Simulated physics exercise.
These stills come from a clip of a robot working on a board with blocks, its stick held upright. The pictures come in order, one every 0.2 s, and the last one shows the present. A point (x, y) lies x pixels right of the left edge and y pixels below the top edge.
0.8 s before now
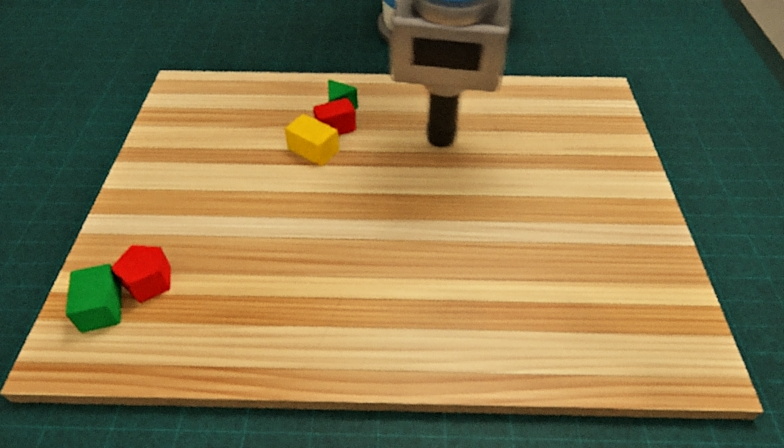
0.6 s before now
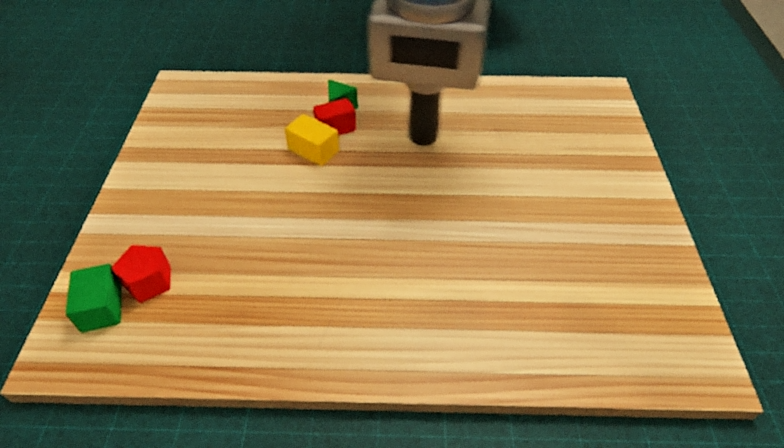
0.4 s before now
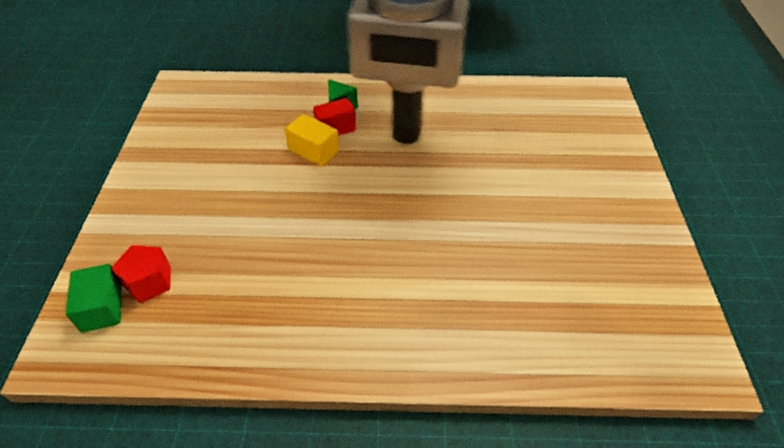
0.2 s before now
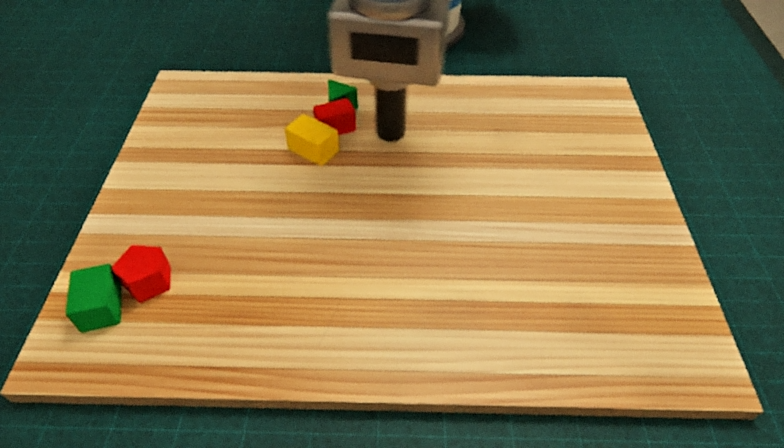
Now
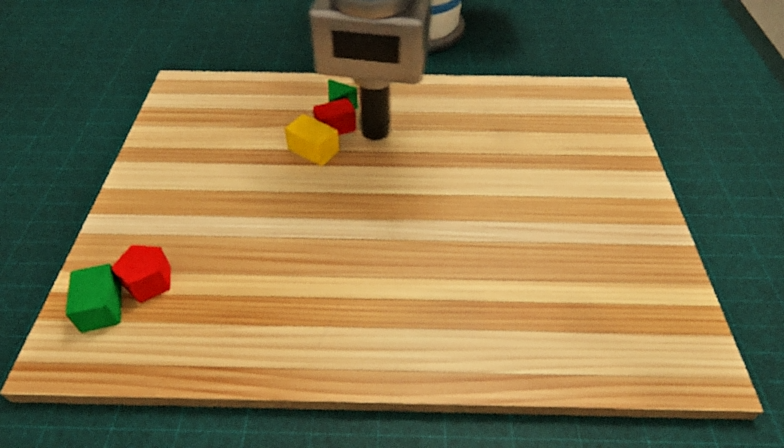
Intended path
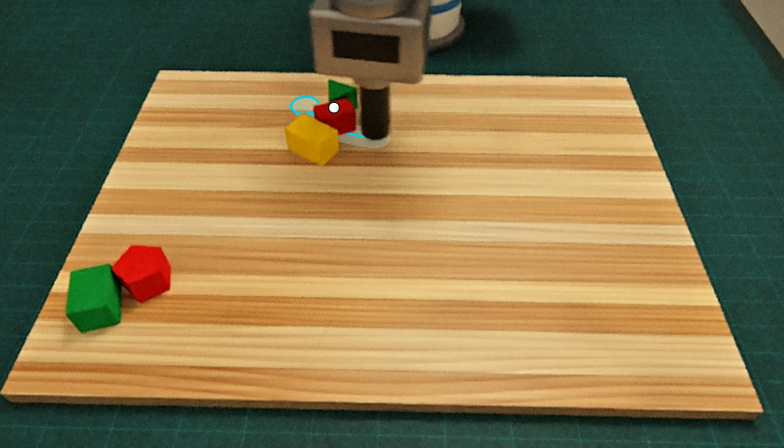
A robot arm with a dark stick slid steadily left across the far side of a striped wooden board, drawing close to the yellow, red and green blocks there, while all the blocks stayed still.
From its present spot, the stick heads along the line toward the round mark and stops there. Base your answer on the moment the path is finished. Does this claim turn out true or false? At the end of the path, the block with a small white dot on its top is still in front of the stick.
That statement is not accurate.
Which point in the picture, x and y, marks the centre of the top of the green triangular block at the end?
Its top face will be centred at roughly (329, 80).
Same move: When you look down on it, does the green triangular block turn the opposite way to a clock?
I expect not.
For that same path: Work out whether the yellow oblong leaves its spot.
Left where it is.
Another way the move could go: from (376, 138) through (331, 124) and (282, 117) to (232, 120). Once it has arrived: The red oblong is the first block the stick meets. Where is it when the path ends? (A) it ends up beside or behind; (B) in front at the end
Choice B: In front at the end.
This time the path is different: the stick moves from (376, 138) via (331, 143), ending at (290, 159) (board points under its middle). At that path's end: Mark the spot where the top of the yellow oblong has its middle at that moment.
Just about (255, 144).
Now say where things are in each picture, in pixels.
In the first picture, tip of the stick (441, 139), middles of tops, yellow oblong (311, 128), red oblong (334, 108), green triangular block (338, 88).
In the second picture, stick (423, 137), nothing pushed.
In the third picture, stick (406, 135), nothing pushed.
In the fourth picture, stick (391, 133), nothing pushed.
In the fifth picture, stick (376, 132), yellow oblong (311, 128), red oblong (334, 108), green triangular block (338, 88).
The line goes from (376, 138) by way of (345, 133) and (321, 121) to (305, 105); the dot is on the red oblong.
What follows on the original path. One third of the way, stick (344, 126); red oblong (320, 104), turned 25° anticlockwise; green triangular block (331, 84), turned 40° clockwise.
Two thirds of the way, stick (319, 114); red oblong (293, 95), turned 55° anticlockwise; green triangular block (330, 83), turned 55° clockwise.
At the end, stick (304, 99); yellow oblong unmoved; red oblong (277, 89), turned 85° anticlockwise; green triangular block (329, 80), turned 85° clockwise.
